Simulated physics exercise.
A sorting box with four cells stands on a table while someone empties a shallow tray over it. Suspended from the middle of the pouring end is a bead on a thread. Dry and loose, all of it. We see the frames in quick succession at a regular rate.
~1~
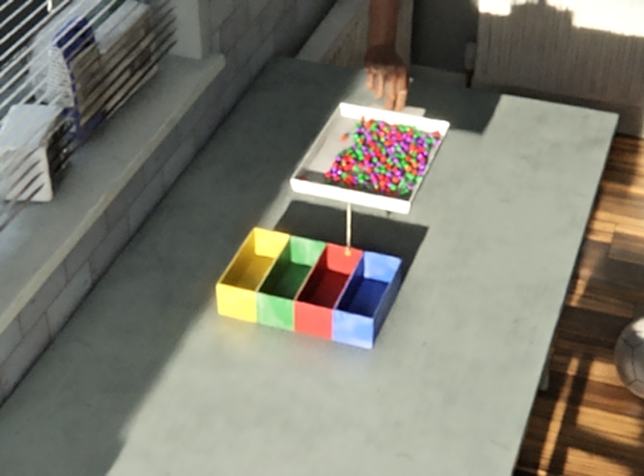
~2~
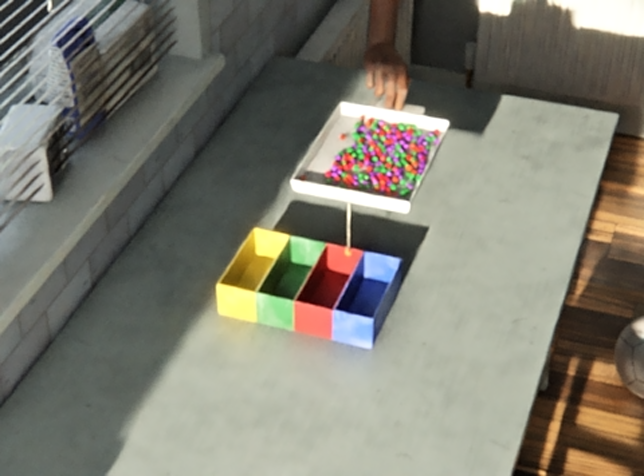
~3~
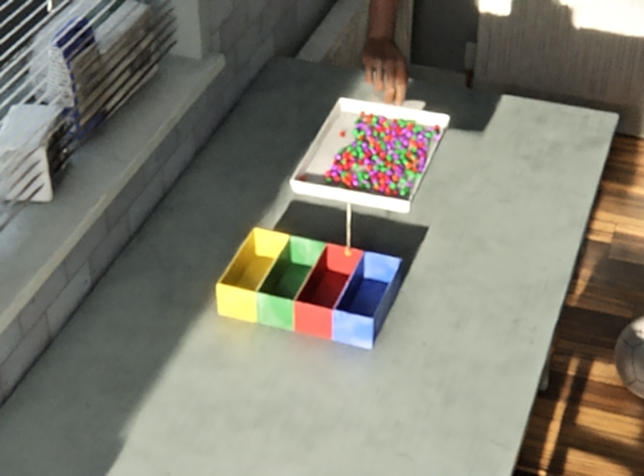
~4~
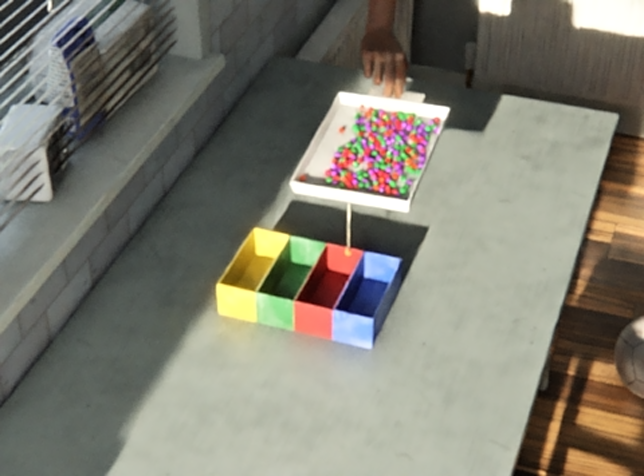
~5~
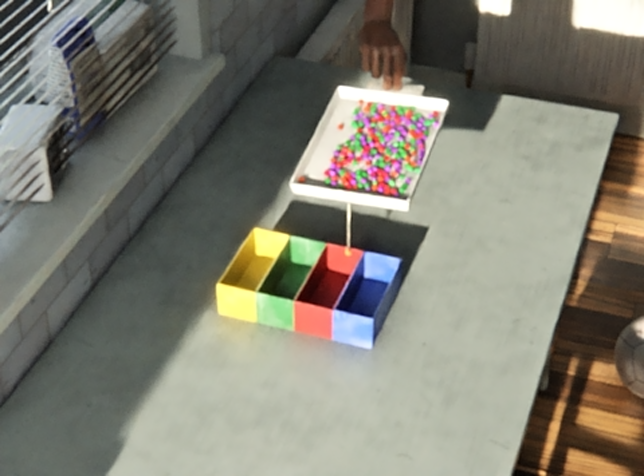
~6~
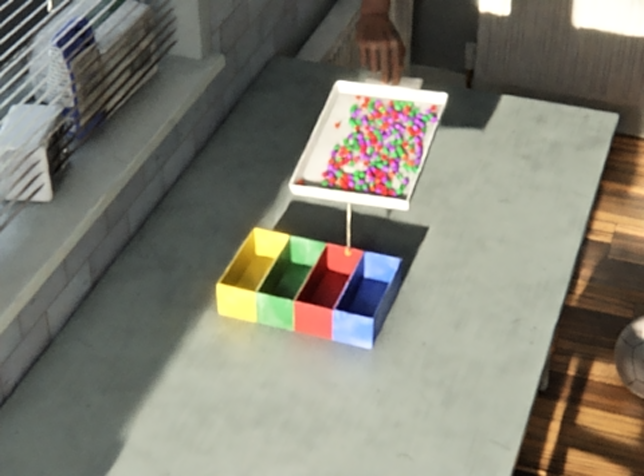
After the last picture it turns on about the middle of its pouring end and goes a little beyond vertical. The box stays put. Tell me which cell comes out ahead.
I would say the green cell comes out ahead.
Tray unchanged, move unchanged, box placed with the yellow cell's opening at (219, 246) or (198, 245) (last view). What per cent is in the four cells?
It would be roughly 90 per cent for the first and roughly 90 per cent for the second.
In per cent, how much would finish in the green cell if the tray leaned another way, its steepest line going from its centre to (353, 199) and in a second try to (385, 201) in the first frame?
20 per cent, then 0 per cent.
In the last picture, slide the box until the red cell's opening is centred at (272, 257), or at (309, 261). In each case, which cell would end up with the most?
First: The cell in blue. Second: The red cell.
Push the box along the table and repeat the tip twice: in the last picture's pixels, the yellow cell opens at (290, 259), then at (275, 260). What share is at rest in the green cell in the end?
Roughly 30% first, roughly 50% second.
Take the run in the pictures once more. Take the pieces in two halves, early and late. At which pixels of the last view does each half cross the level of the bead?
It passes near (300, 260) first and then near (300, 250).
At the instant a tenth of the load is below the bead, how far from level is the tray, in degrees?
Around 80° at that moment.
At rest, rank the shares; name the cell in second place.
The red cell.
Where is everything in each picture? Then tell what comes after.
In the first picture, corners of the pouring end at (294, 179) and (408, 201), level; middle of the load at (383, 159), round plastic beads; bead on its thread at (348, 253); yellow cell at (237, 300); green cell at (275, 309); red cell at (313, 317); blue cell at (353, 326).
In the second picture, corners of the pouring end at (294, 179) and (408, 201), level; middle of the load at (383, 158).
In the third picture, corners of the pouring end at (293, 180) and (408, 201), tipped barely, lowest at the left corner; middle of the load at (383, 156).
In the fourth picture, corners of the pouring end at (293, 181) and (407, 201), tipped a little, lowest at the left corner; middle of the load at (383, 152).
In the fifth picture, corners of the pouring end at (293, 183) and (406, 200), tipped a little, lowest at the left corner; middle of the load at (382, 149).
In the sixth picture, corners of the pouring end at (292, 184) and (406, 200), tipped a little, lowest at the left corner; middle of the load at (379, 148), nearly all on the move; yellow cell at (237, 300); green cell at (275, 309); red cell at (313, 317); blue cell at (353, 326).
Soon after the last picture, tray tipped steeply; nearly all on the tray; a stray few in the green cell; a stray few in the yellow cell; a stray few falling or outside the box.
A little later, tray tipped right over; about a third on the tray; about a third in the green cell; a small part in the red cell; a stray few in the yellow cell; about a quarter falling or outside the box.
Later still, tray tipped past a quarter turn; most in the green cell; about a quarter in the red cell; a small part in the yellow cell; a stray few in the blue cell; a stray few falling or outside the box.
By the end, tray tipped past a quarter turn; most in the green cell; about a quarter in the red cell; a small part in the yellow cell; a stray few in the blue cell; a stray few outside the box.
